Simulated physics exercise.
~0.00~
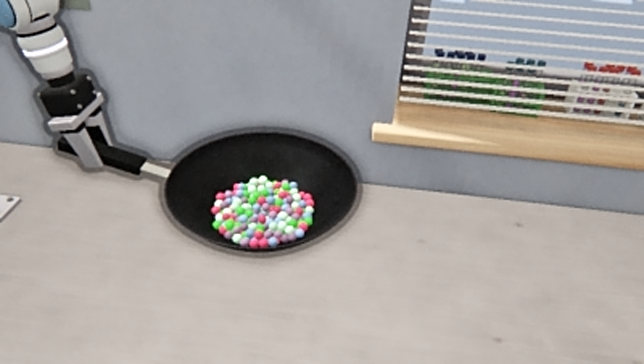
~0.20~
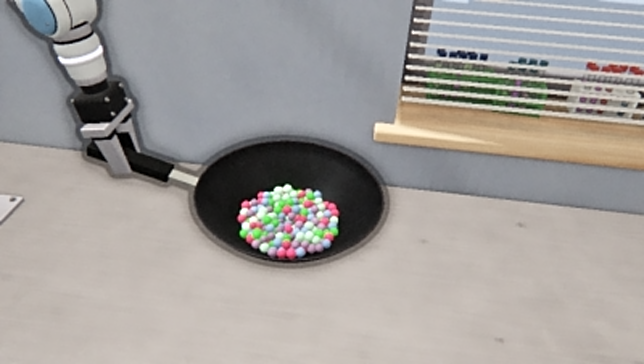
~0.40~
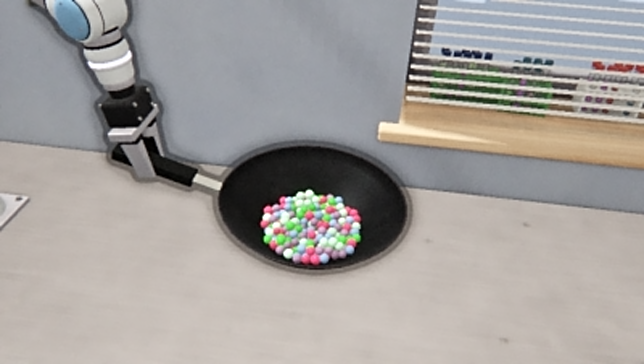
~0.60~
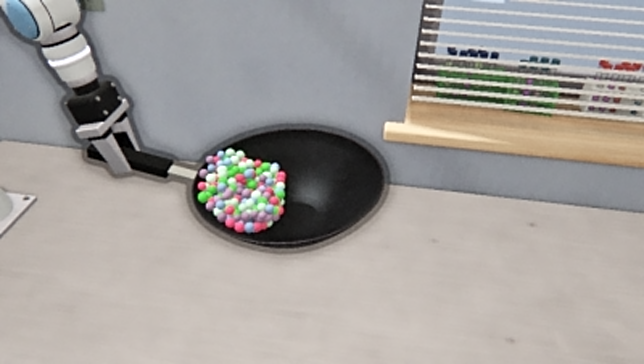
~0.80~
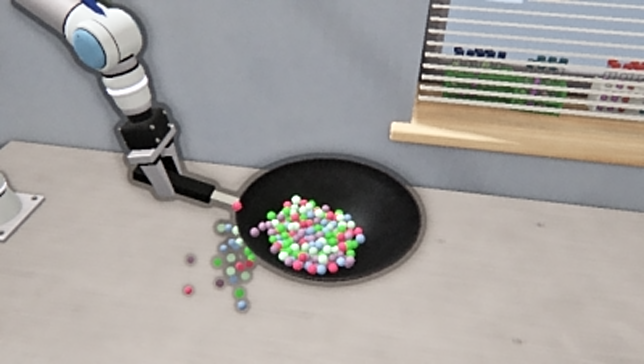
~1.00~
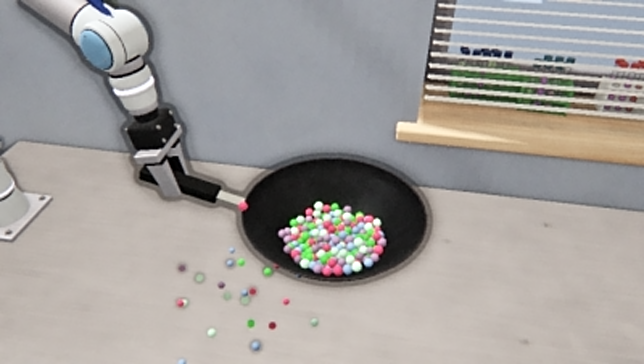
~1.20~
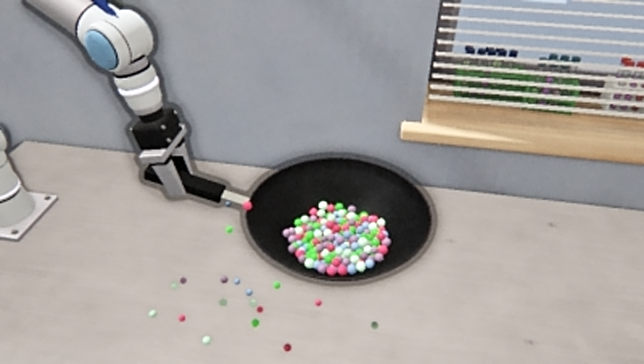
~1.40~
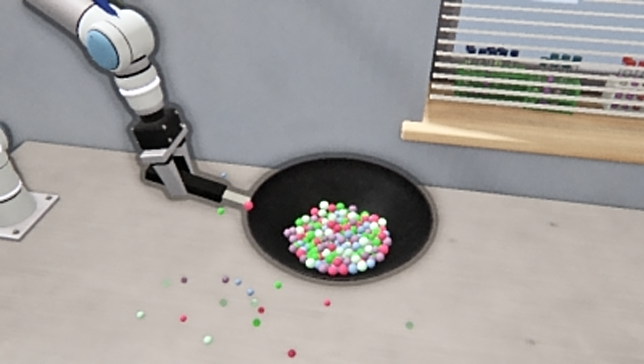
Colourful round sweets spilled over the left edge of a black wok as a robot arm slid it right, jerked it back left, then pushed it right again; a few scattered across the table, but most stayed heaped inside the now still wok.
